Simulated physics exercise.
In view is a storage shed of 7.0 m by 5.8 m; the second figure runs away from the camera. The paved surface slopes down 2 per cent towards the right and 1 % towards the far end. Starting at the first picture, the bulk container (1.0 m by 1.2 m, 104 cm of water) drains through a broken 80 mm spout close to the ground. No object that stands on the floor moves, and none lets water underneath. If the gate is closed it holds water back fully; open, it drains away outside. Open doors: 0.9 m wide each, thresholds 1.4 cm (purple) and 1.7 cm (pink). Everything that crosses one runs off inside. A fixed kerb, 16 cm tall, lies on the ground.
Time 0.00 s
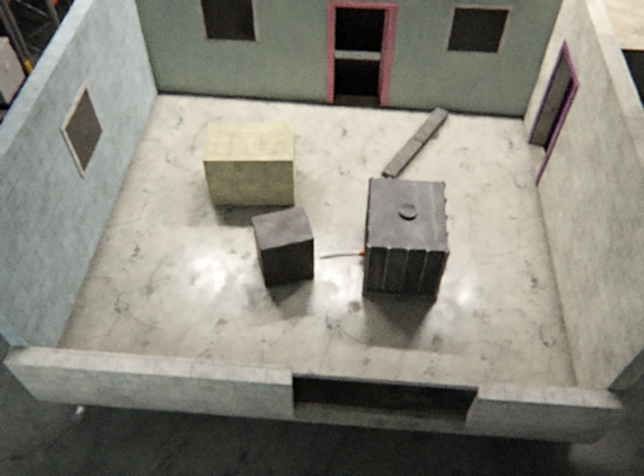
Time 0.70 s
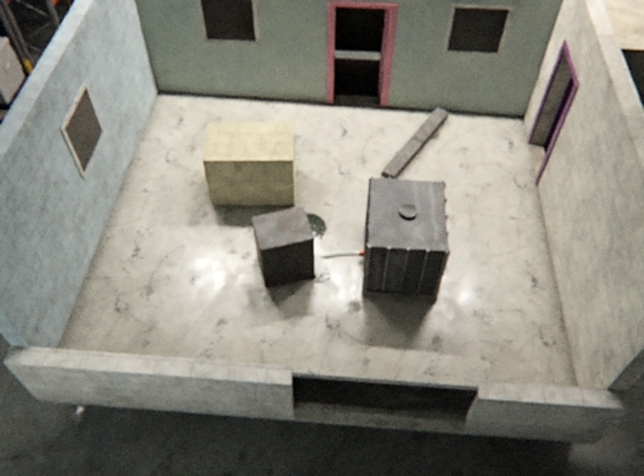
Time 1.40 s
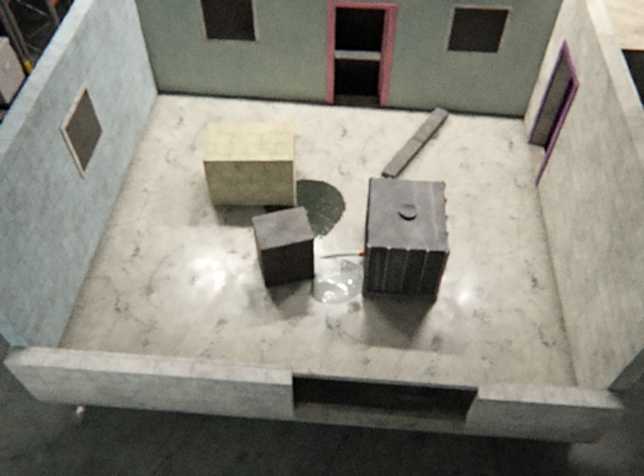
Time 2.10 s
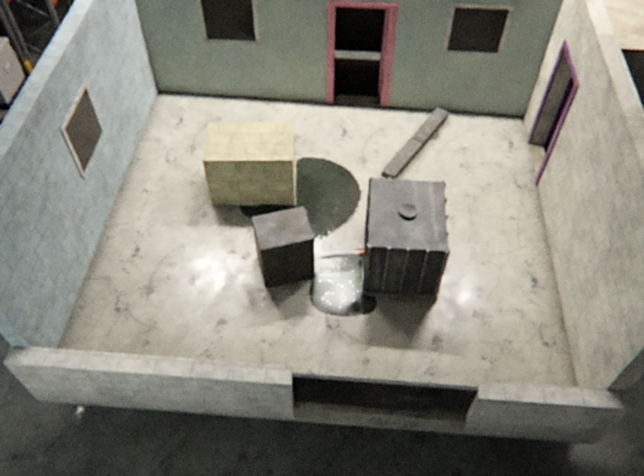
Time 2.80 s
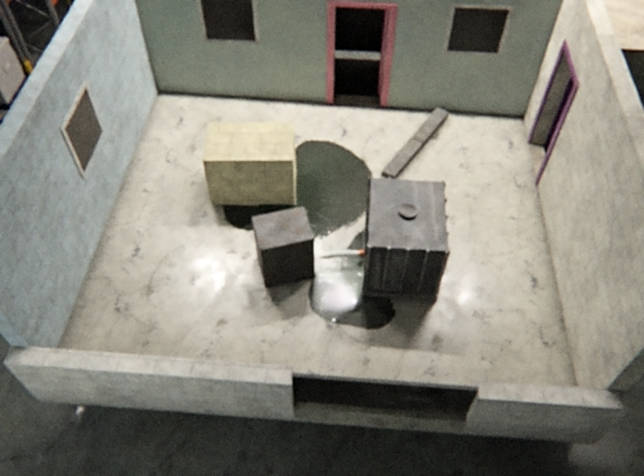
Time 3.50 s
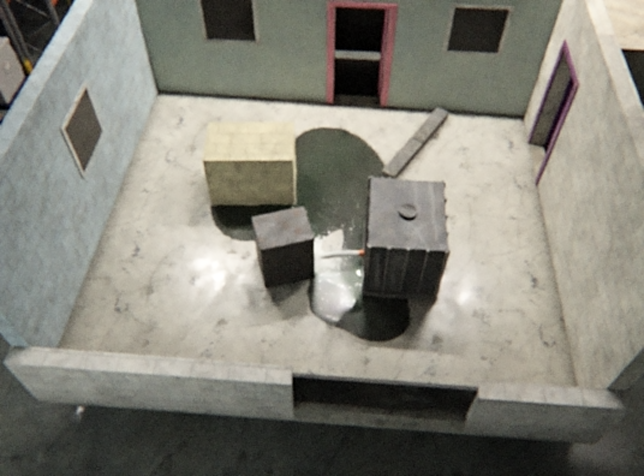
Dark liquid appears between two grey boxes and spreads across the pale, marbled floor, first towards the back beside a cream block, then also towards the front, widening into two joined patches. The roofless, walled room is seen from above through a still camera. A grey plank lies behind the larger ribbed box, near a pink-framed doorway, and none of these objects moves.
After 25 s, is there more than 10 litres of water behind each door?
In the end purple door: Above the cutoff. Pink door: Above the cutoff.
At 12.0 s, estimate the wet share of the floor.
Roughly 35 per cent.
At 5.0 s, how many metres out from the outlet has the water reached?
3.4 m.
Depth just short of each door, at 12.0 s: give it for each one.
In centimetres, purple: 0.4; pink: 2.5.
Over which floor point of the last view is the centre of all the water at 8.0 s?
(343, 201).
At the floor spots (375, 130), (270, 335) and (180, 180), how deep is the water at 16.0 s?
About 3.0, 0.2, 0.0 cm.
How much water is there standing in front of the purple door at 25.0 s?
3.5 cm.
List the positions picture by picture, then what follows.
In the first frame, the jet has just started at (347, 253); the ground is still dry.
The second frame shows the jet leaves at (347, 253); the sheet reaches a hidden place, 1.4 m away, and wets 0.4 m2.
The third frame shows from the spout at (347, 253) the water has spread over 1.6 m2; its tip is at a hidden place, and it is 0.9 cm deep on average.
The fourth frame shows the jet leaves at (347, 253); the sheet reaches (304, 159), 2.4 m away, and wets 2.6 m2.
The fifth frame shows the jet leaves at (347, 253); the sheet reaches (310, 143), 2.7 m away, and wets 3.6 m2.
The sixth frame shows from the spout at (347, 253) the water has spread over 4.9 m2; its tip is at (318, 130), and it is 0.8 cm deep on average.
After 5.0 s water covers 20 % of the floor and is deepest (16 cm) near (311, 257); purple door not reached, pink door not reached.
After 8.0 s water covers 25 % of the floor and is deepest (16 cm) near (311, 257); purple door not reached, pink door 1.7 cm at the sill, 0 L in.
After 12.0 s water covers 35 % of the floor and is deepest (15 cm) near (311, 257); purple door not reached, pink door 2.4 cm at the sill, 1 L in.
After 16.0 s water covers 40 % of the floor and is deepest (14 cm) near (311, 257); purple door 2 cm at the sill, 0 L in, pink door 3.3 cm at the sill, 6 L in.
After 25.0 s water covers 45 % of the floor and is deepest (13 cm) near (311, 257); purple door 3.5 cm at the sill, 19 L in, pink door 3.9 cm at the sill, 38 L in.
